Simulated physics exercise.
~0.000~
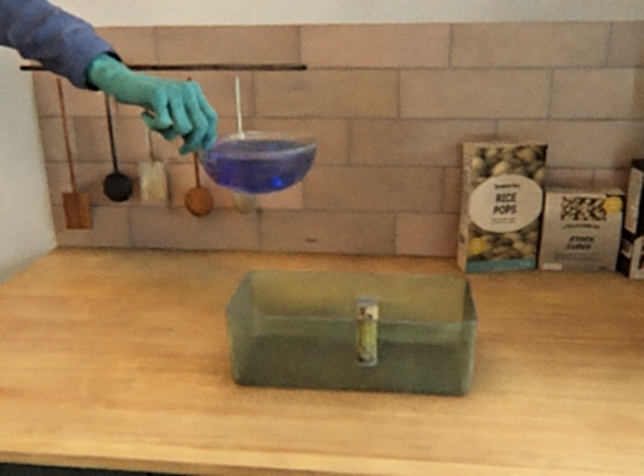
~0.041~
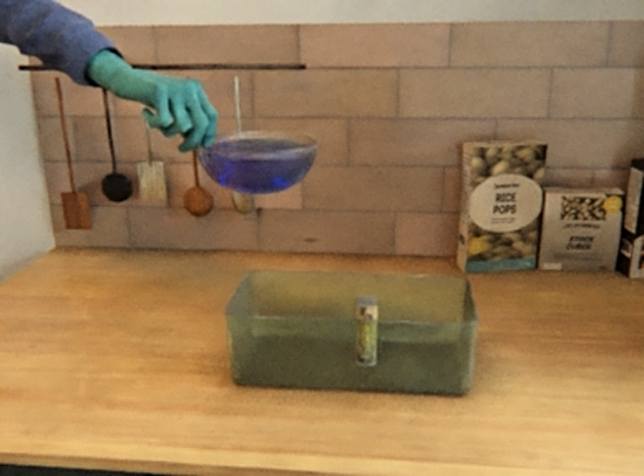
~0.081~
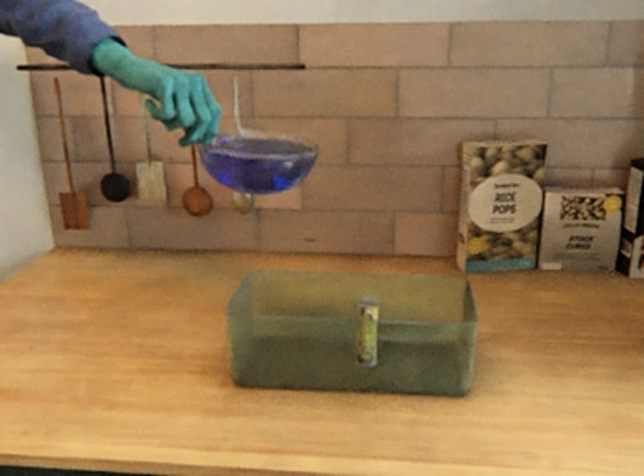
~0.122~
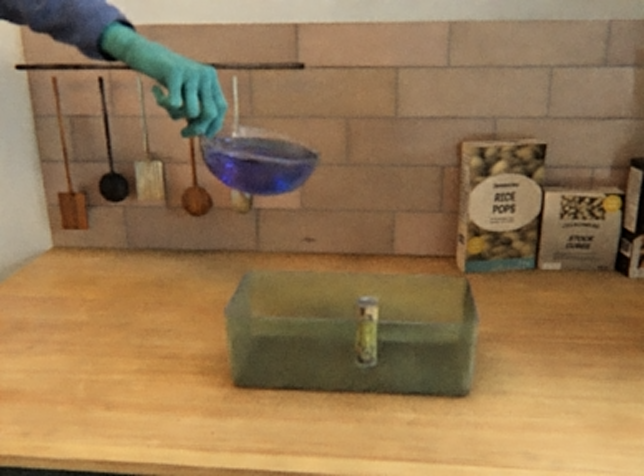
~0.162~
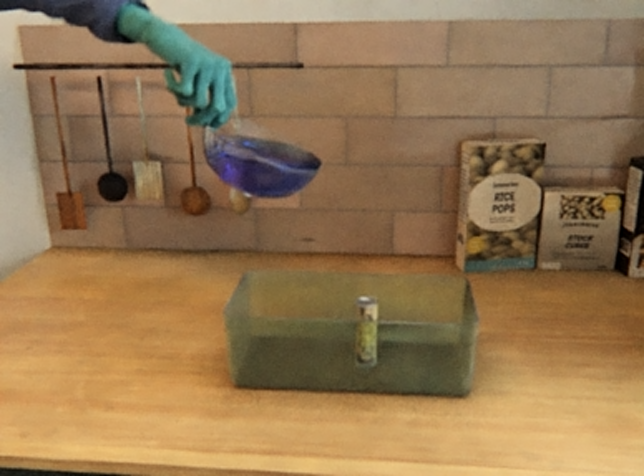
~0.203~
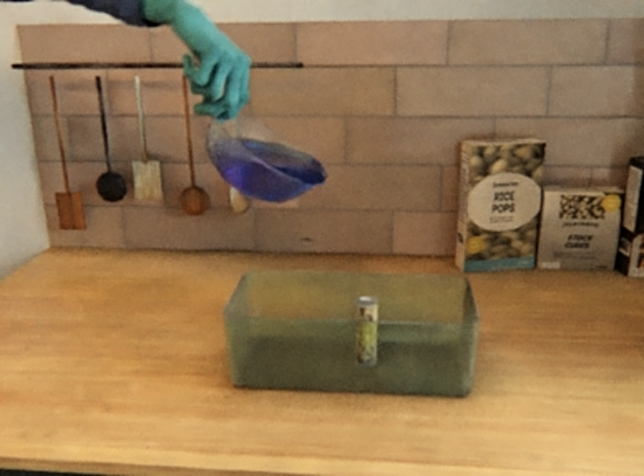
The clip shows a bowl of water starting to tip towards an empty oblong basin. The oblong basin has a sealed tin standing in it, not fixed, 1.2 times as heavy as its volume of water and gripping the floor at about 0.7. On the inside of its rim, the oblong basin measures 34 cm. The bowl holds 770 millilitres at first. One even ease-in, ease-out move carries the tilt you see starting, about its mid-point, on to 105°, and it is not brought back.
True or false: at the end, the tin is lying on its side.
True.
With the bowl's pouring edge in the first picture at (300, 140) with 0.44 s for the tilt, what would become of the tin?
Then it tips over.
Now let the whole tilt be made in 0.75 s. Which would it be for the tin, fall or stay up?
After the tilt, the tin is still standing.
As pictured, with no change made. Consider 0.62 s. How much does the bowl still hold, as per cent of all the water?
Close to 0 percent of the whole amount.
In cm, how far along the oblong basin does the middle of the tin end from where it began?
Around 8.0 cm.
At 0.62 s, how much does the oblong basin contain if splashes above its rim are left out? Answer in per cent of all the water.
Some 96 percent of the total.
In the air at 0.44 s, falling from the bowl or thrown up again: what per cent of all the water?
Roughly 58 %.
By 0.44 s the tilt is 101° and 3 per cent is still to pour; the tin stands where it began.
By 0.62 s the tilt is 105° and 0 per cent is still to pour; the tin leans 8°.
By 0.81 s the tilt is 105° and 0 per cent is still to pour; the tin leans 34°.
By 1.01 s the tilt is 105° and 0 per cent is still to pour; the tin lies on its side.
At rest the tin lies on its side.
